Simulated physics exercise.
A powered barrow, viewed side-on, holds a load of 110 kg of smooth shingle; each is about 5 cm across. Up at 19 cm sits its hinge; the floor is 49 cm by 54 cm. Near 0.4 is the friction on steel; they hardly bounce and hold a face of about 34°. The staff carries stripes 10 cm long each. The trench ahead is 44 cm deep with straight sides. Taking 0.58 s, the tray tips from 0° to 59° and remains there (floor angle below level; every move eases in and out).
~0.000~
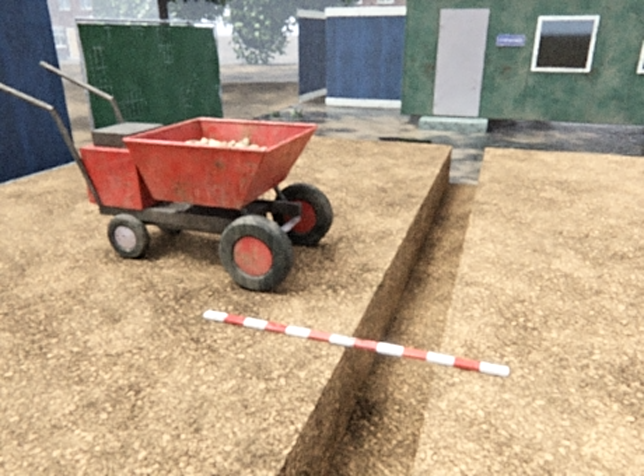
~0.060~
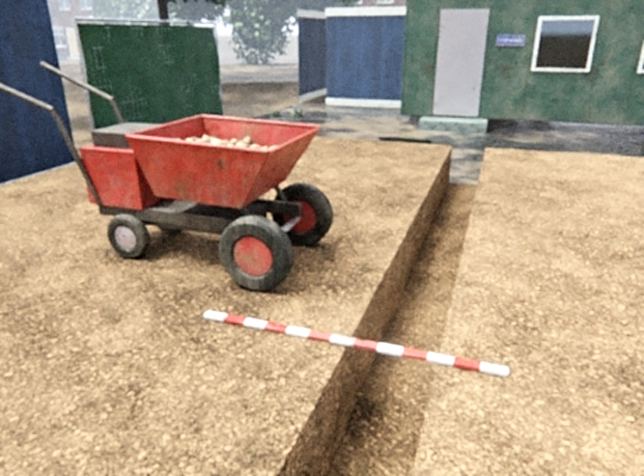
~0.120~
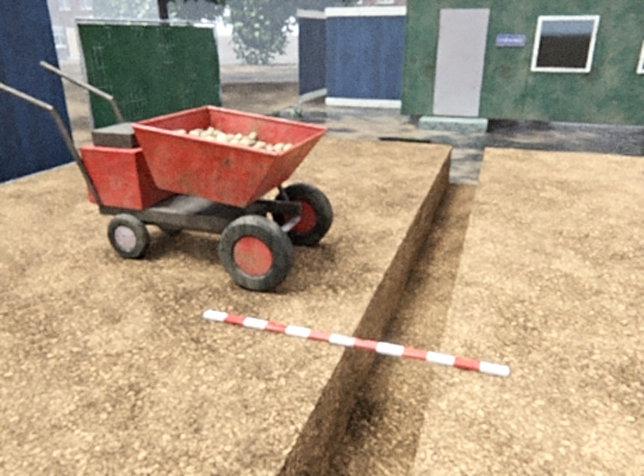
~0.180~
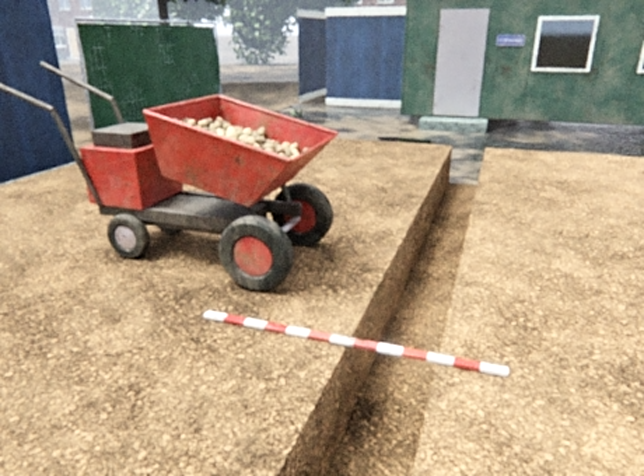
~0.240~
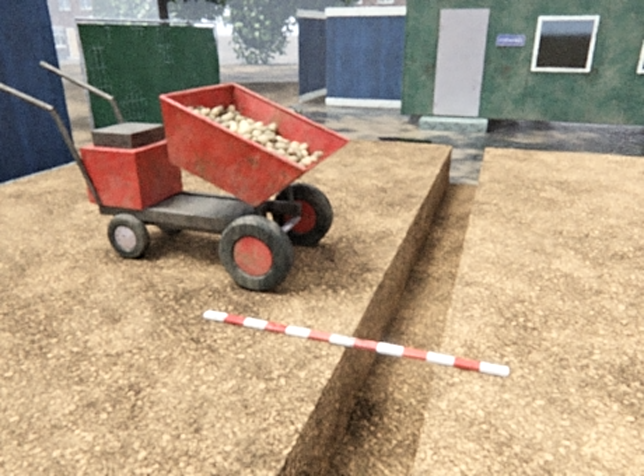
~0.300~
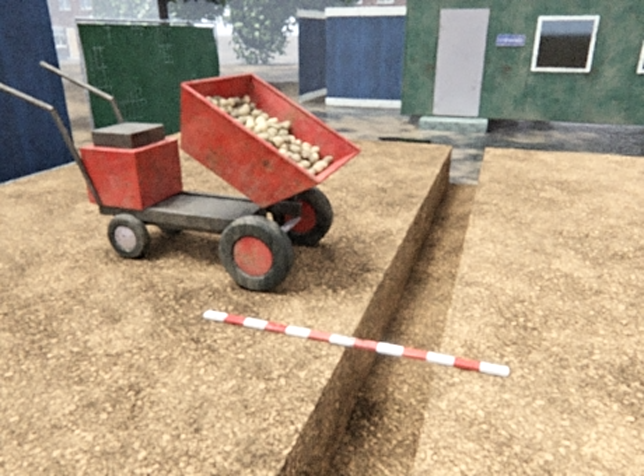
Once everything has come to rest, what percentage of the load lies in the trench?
50 %.
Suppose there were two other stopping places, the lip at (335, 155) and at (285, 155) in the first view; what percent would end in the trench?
From the first place around 15 per cent, from the other around 40.
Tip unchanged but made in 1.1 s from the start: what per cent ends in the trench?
Then roughly 50 percent.
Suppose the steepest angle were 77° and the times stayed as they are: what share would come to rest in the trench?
With that change, near 80 per cent.
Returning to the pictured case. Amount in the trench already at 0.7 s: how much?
At that moment: Approx. 5 %.
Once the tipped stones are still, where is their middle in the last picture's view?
Roughly (422, 355), I'd say.
After 0.4 s the floor is at 49°; 100 % in the tray; the foremost stones are at (327, 196).
After 0.7 s the floor is at 59°; 96 % in the tray, 1 % short of the trench, 4 % in the trench; the foremost stones are at (397, 233).
After 1.0 s the floor is at 59°; 53 % in the tray, 2 % short of the trench, 34 % in the trench, 11 % past the trench; the foremost stones are at (528, 298).
After 3.0 s the floor is at 59°; 38 % in the tray, 50 % in the trench, 11 % past the trench; the foremost stones are past the picture's edge.
